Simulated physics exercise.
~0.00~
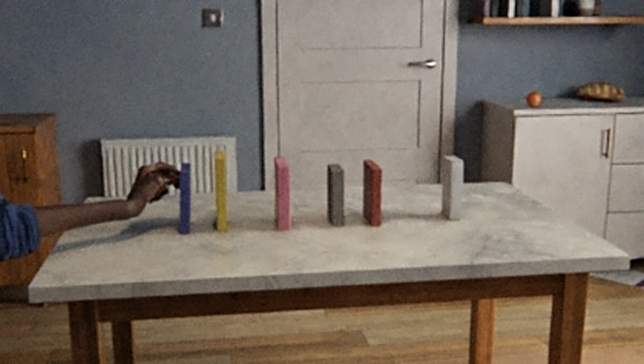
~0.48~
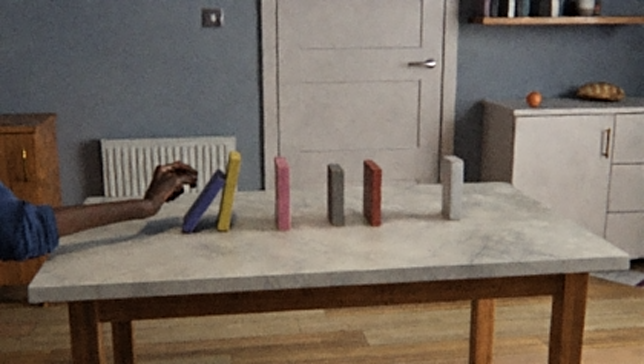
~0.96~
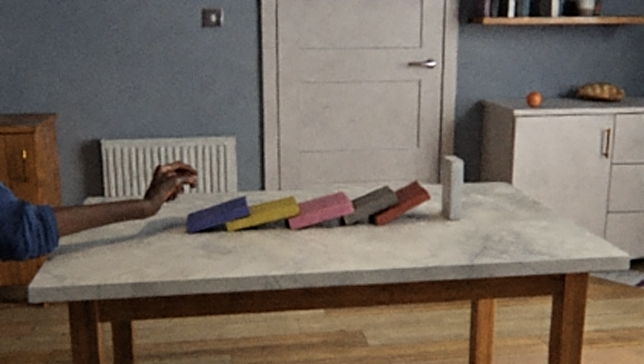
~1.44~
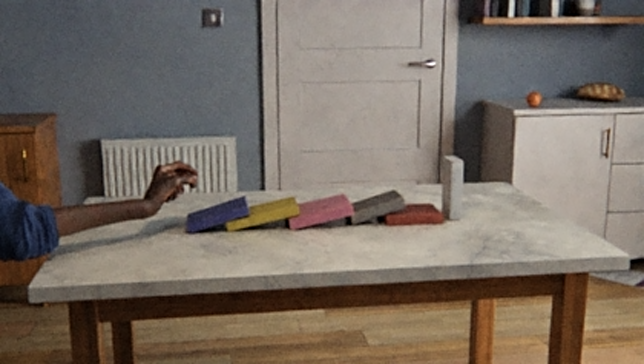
A hand tips the blue block, toppling all the others except the white one standing.
